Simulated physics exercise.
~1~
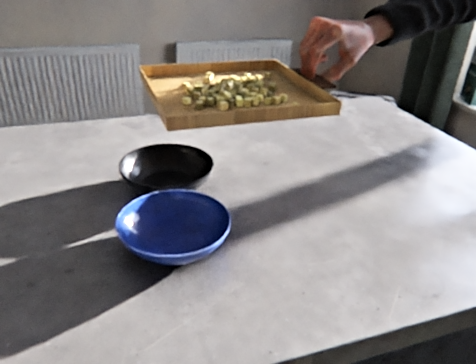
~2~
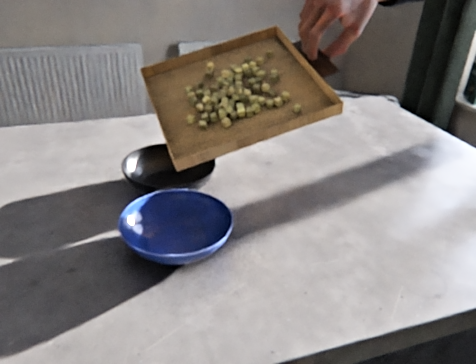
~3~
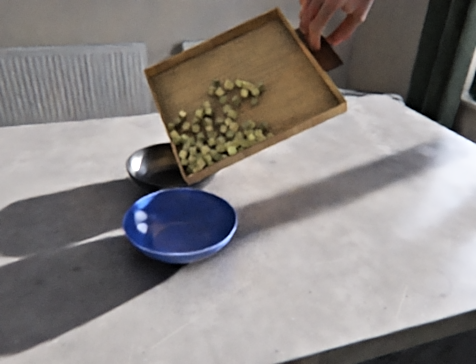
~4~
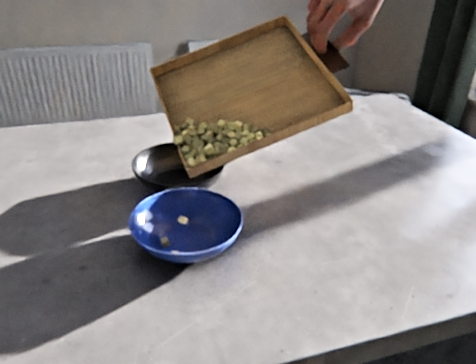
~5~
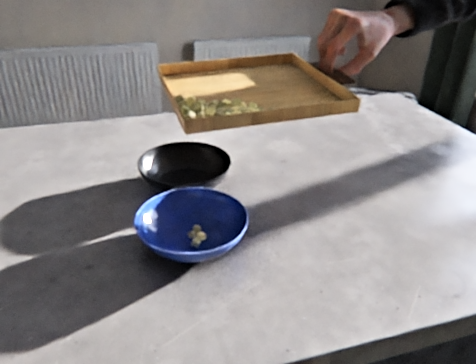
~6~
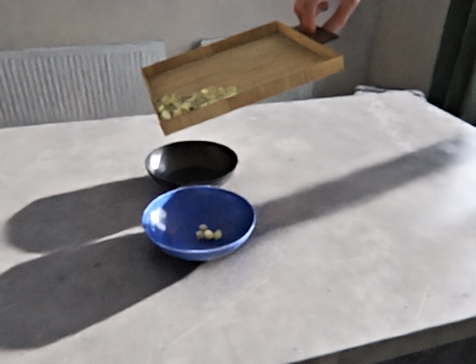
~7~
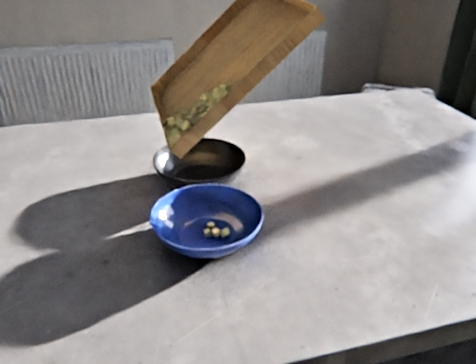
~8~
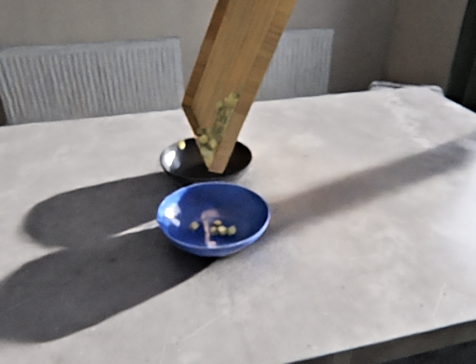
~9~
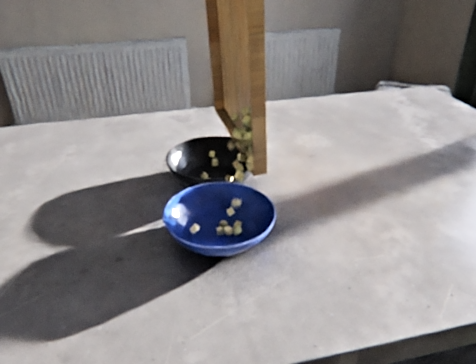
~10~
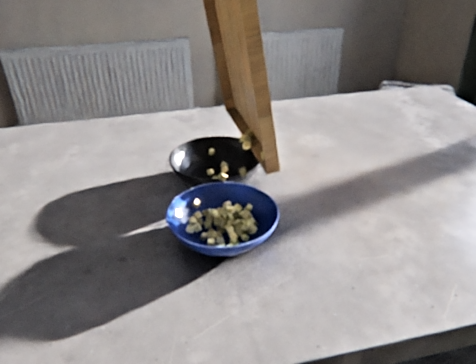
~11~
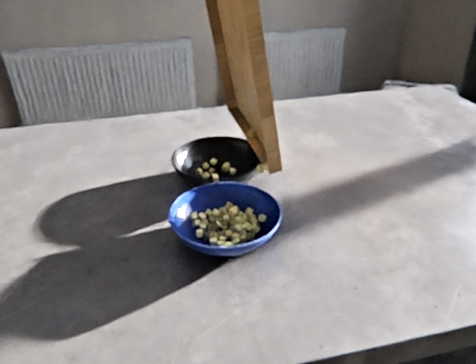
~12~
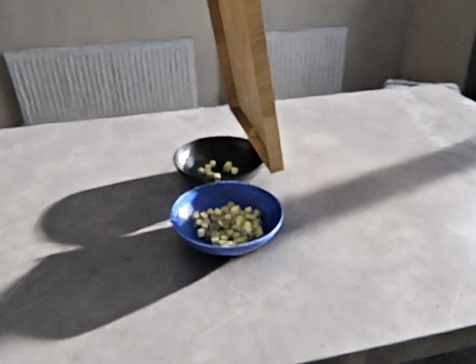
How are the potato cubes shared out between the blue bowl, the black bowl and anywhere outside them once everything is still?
The blue bowl holds most of the cubes, well over a fifth of them. The black bowl holds only a small share, below a fifth, and few if any lie outside the bowls, also below a fifth.
